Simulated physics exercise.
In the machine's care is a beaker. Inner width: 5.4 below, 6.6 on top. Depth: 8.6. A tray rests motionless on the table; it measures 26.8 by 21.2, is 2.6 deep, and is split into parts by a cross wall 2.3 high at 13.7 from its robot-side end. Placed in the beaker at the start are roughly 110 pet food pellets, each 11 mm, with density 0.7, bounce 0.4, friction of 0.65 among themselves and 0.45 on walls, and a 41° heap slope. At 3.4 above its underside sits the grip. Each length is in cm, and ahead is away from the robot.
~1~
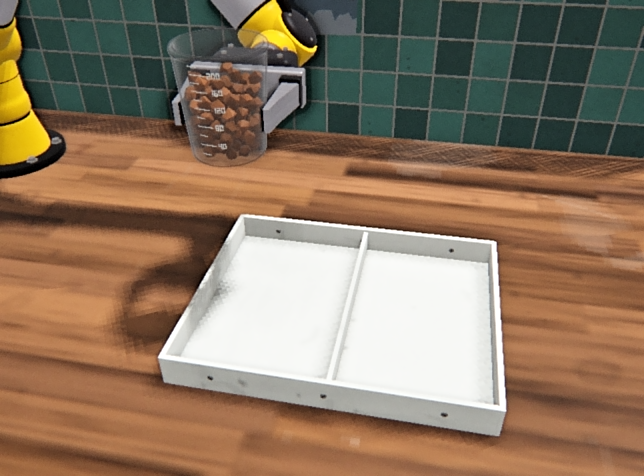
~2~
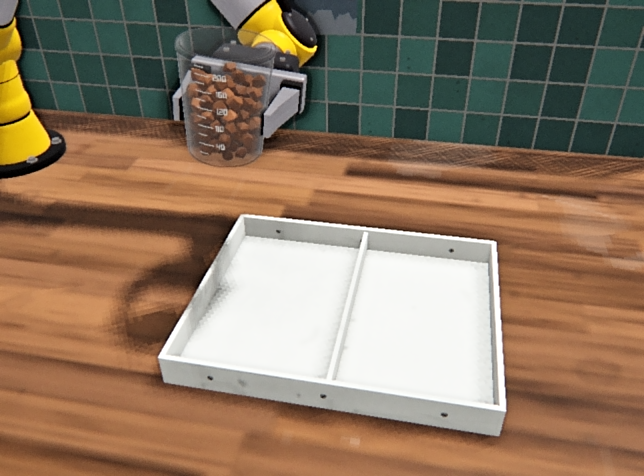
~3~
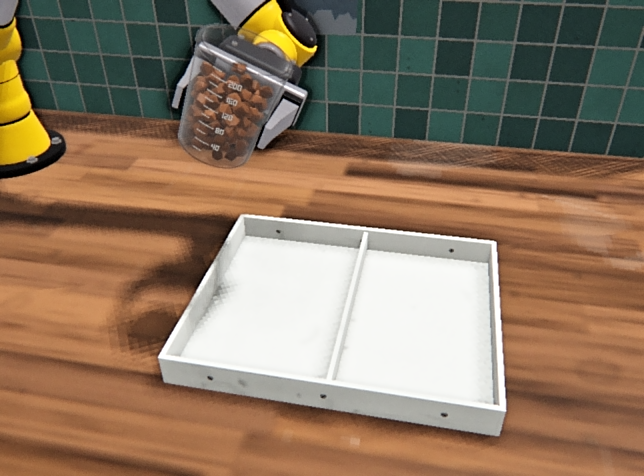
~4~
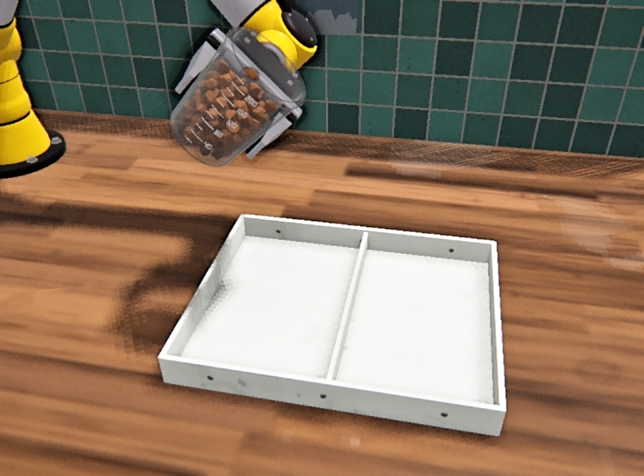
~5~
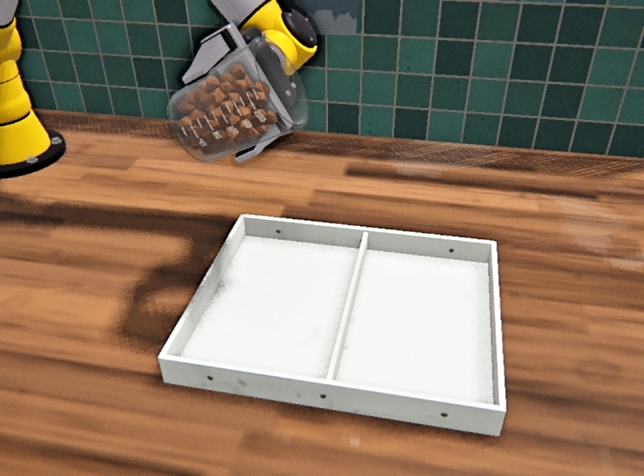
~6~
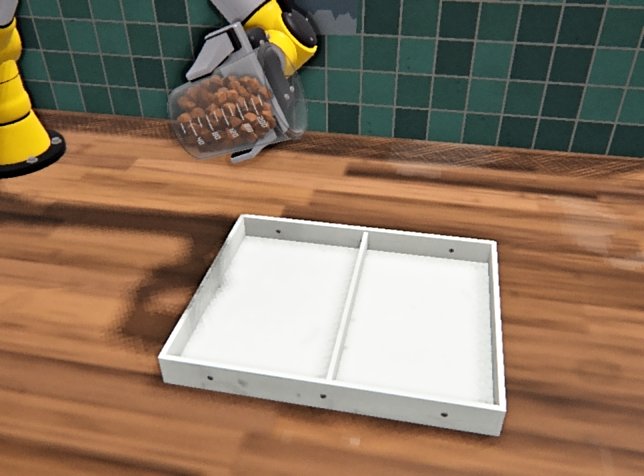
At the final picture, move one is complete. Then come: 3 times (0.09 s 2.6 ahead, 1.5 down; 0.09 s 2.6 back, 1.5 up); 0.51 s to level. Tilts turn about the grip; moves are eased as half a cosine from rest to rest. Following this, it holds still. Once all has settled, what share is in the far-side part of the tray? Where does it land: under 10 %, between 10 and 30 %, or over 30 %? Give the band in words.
It falls in the band under 10 %.
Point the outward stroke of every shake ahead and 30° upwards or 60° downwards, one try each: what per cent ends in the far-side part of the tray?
First try about 30 %, second try about 0 %.
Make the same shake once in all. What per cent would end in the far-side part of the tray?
Near 0 per cent.
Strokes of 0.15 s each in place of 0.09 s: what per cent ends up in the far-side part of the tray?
I'd expect close to 0 in a hundred.
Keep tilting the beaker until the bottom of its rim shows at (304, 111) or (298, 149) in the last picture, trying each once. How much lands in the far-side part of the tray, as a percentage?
Near 0 and 20 in a hundred.
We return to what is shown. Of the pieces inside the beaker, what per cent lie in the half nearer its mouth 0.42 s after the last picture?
Near 30 %.
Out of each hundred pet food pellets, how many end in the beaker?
About 95 %.
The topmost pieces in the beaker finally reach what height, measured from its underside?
Around 8.0 centimetres above the underside.
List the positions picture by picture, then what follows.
In the first frame, beaker middle at (225, 101), level; upper third of the load around (225, 92), from x 190 to 255, top at y 70; 110 in the beaker.
In the second frame, beaker middle at (226, 101), tilted 6° forward; upper third of the load around (227, 92), from x 195 to 260, top at y 70.
In the third frame, beaker middle at (229, 102), tilted 23° forward; upper third of the load around (224, 92), from x 190 to 265, top at y 70.
In the fourth frame, beaker middle at (232, 105), tilted 44° forward; upper third of the load around (226, 93), from x 185 to 270, top at y 65.
In the fifth frame, beaker middle at (235, 107), tilted 61° forward; upper third of the load around (227, 95), from x 185 to 270, top at y 70.
In the sixth frame, beaker middle at (235, 108), tilted 67° forward; upper third of the load around (223, 95), from x 185 to 270, top at y 80; 110 in the beaker.
Then, 0.42 s later, tilted 67° forward, highest piece 21 above the table; 107 in the beaker, 1 in the far-side part, 2 in flight or on a rim.
Then, 0.84 s later, tilted 24° forward, highest piece 24 above the table; 107 in the beaker, 2 in the far-side part, 1 in the robot-side part.
Then, 1.25 s later, level, highest piece 25 above the table; 107 in the beaker, 2 in the far-side part, 1 in the robot-side part.
Then, 2.30 s later, level, highest piece 25 above the table; 107 in the beaker, 2 in the far-side part, 1 in the robot-side part.
At rest, 107 in the beaker, 2 in the far-side part, 1 in the robot-side part. That is 2 % in the far-side part of the tray.
